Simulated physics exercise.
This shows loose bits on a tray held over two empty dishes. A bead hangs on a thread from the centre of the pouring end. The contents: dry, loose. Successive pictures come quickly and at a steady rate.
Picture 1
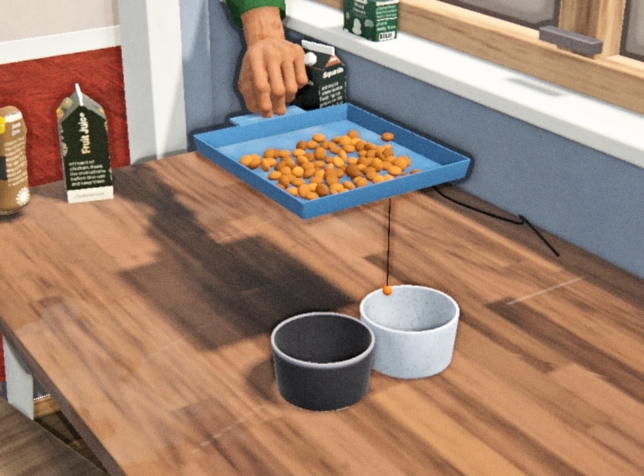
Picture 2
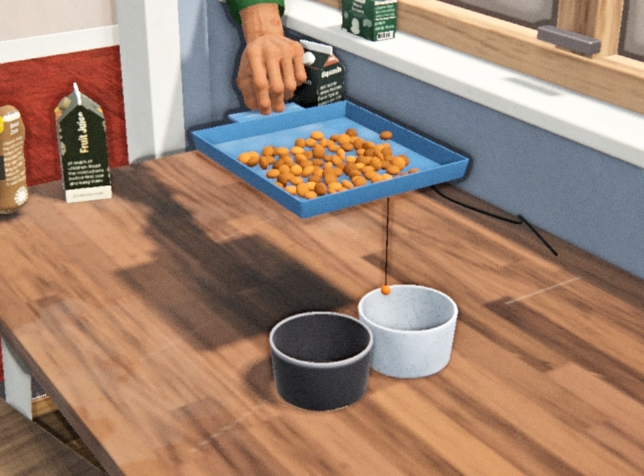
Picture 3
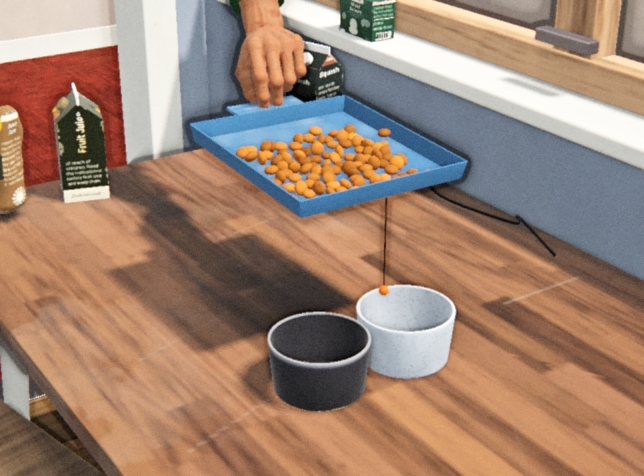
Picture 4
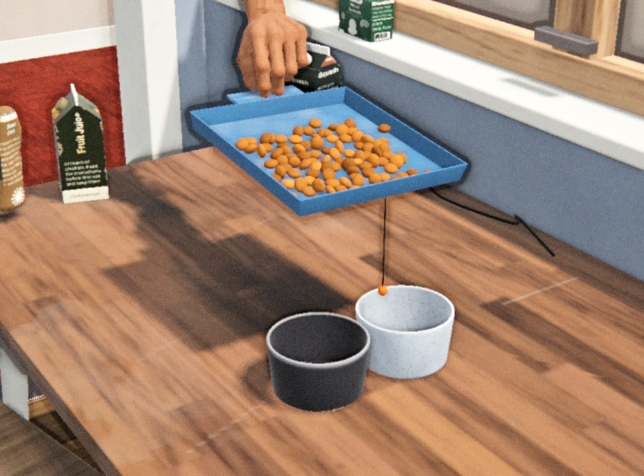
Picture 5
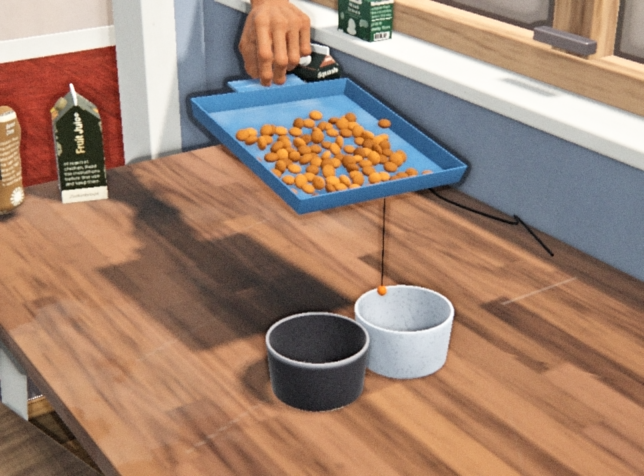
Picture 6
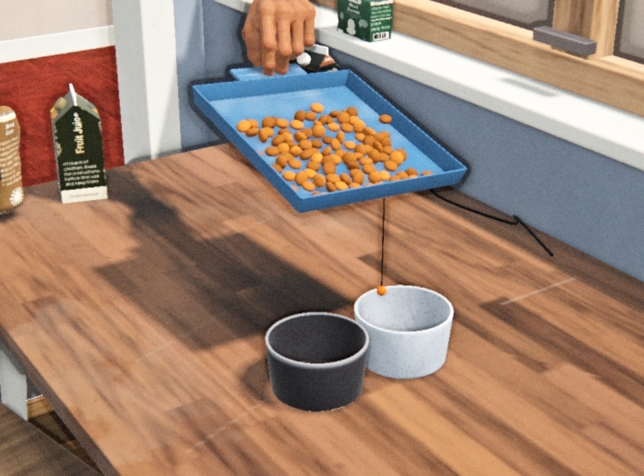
The clip shows a hand holding a blue tray of small orange-brown pieces above a dark dish and a white dish on a wooden table, gradually raising the handle end so the tray tilts slightly toward its right front corner.
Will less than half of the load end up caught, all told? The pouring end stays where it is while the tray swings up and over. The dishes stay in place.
Mostly spilled.
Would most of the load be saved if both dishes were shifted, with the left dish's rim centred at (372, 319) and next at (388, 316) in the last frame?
Try 1: In excess of half; try 2: In excess of half.
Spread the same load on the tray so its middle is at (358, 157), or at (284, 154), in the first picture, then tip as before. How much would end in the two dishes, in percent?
Roughly 30 per cent, and 40 per cent.
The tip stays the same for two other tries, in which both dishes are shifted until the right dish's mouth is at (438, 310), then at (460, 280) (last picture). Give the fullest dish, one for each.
First try, the one on the right; second try, the one on the right.
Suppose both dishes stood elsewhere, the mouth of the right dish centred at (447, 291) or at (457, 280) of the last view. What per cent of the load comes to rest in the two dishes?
First placement: 60 per cent; second placement: 40 per cent.
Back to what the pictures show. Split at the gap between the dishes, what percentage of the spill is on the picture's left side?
It comes to about 0 percent.
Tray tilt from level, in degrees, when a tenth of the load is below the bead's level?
Around 85°, give or take.
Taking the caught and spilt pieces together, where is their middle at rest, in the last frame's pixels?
Resting centre, last frame: Roughly (458, 351).
Soon, tray tipped steeply; nearly all on the tray; a stray few in the air.
A while on, tray tipped right over; about a third on the tray; a small part in the right dish; about a quarter outside both; about a third in the air.
Towards the end, tray tipped past a quarter turn; about a quarter in the right dish; most outside both.
Finally, tray tipped past a quarter turn; none in the left dish; about a quarter in the right dish; most outside both.
